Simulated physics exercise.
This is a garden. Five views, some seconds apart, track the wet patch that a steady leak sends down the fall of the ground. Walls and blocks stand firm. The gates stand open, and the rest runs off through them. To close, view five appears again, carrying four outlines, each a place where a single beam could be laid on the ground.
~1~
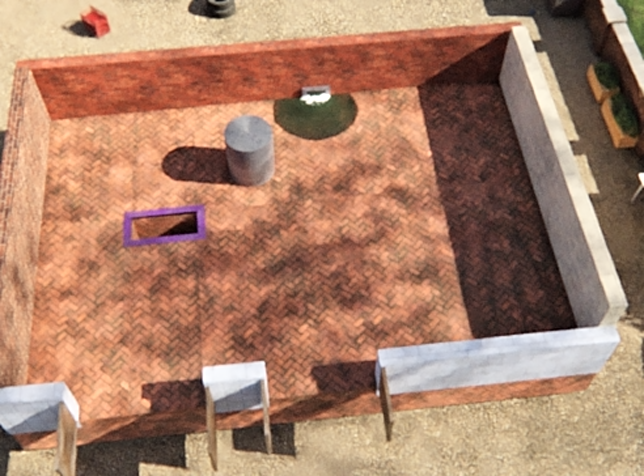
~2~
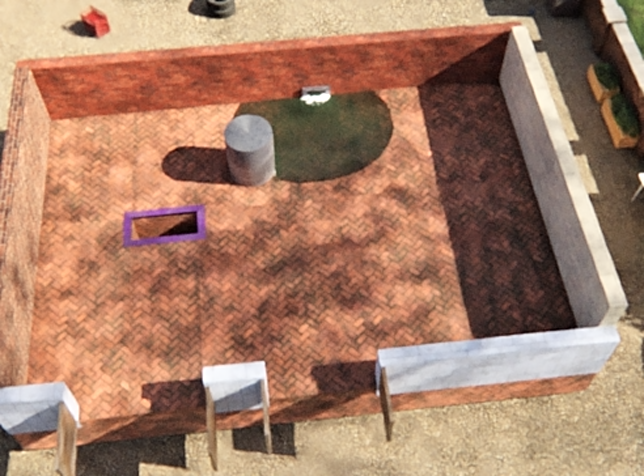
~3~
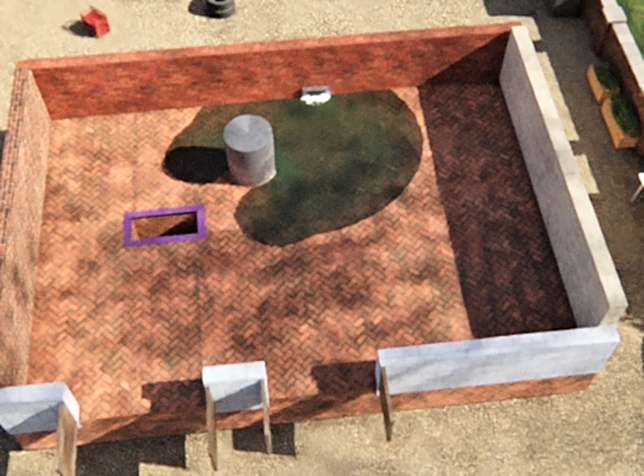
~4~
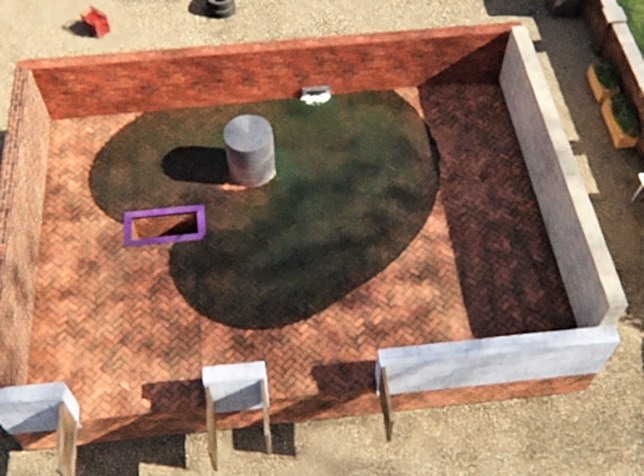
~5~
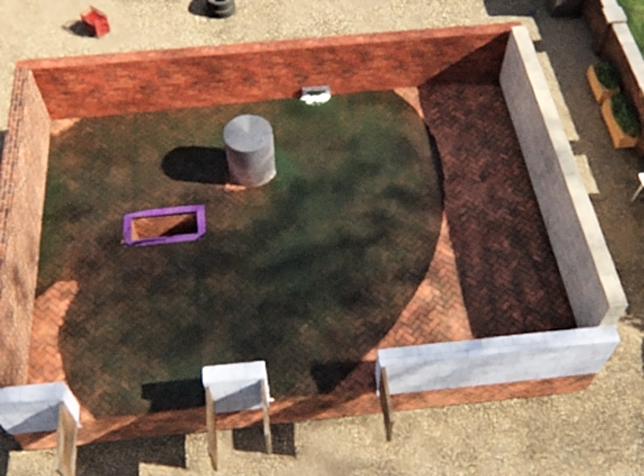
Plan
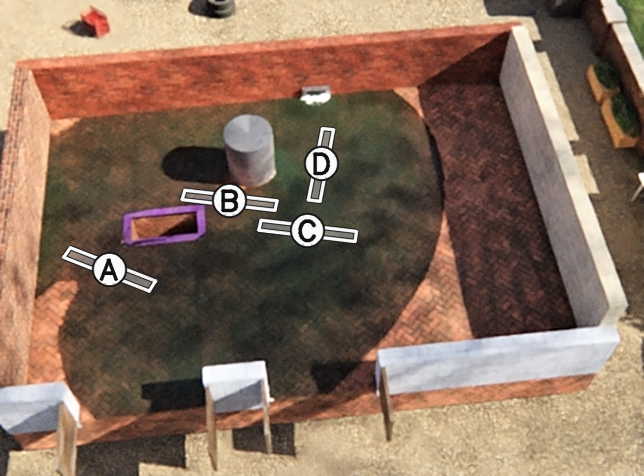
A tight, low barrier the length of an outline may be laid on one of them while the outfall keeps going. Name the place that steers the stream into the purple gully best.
C.
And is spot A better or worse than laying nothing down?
It is better.
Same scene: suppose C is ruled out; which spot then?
The answer is A.
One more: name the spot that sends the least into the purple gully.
That would be B.
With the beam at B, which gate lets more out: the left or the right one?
More leaves on the left.
In white, A from (67, 252) to (152, 286); B from (183, 194) to (275, 205); C from (259, 225) to (355, 236); D from (314, 200) to (328, 129).
If A is chosen, about 18 % of the stream goes into the purple gully, about 82 % out by the gates.
If B is chosen, about 8 % of the stream goes into the purple gully, about 92 % out by the gates.
If C is chosen, about 29 % of the stream goes into the purple gully, about 70 % out by the gates.
If D is chosen, about 12 % of the stream goes into the purple gully, about 87 % out by the gates.
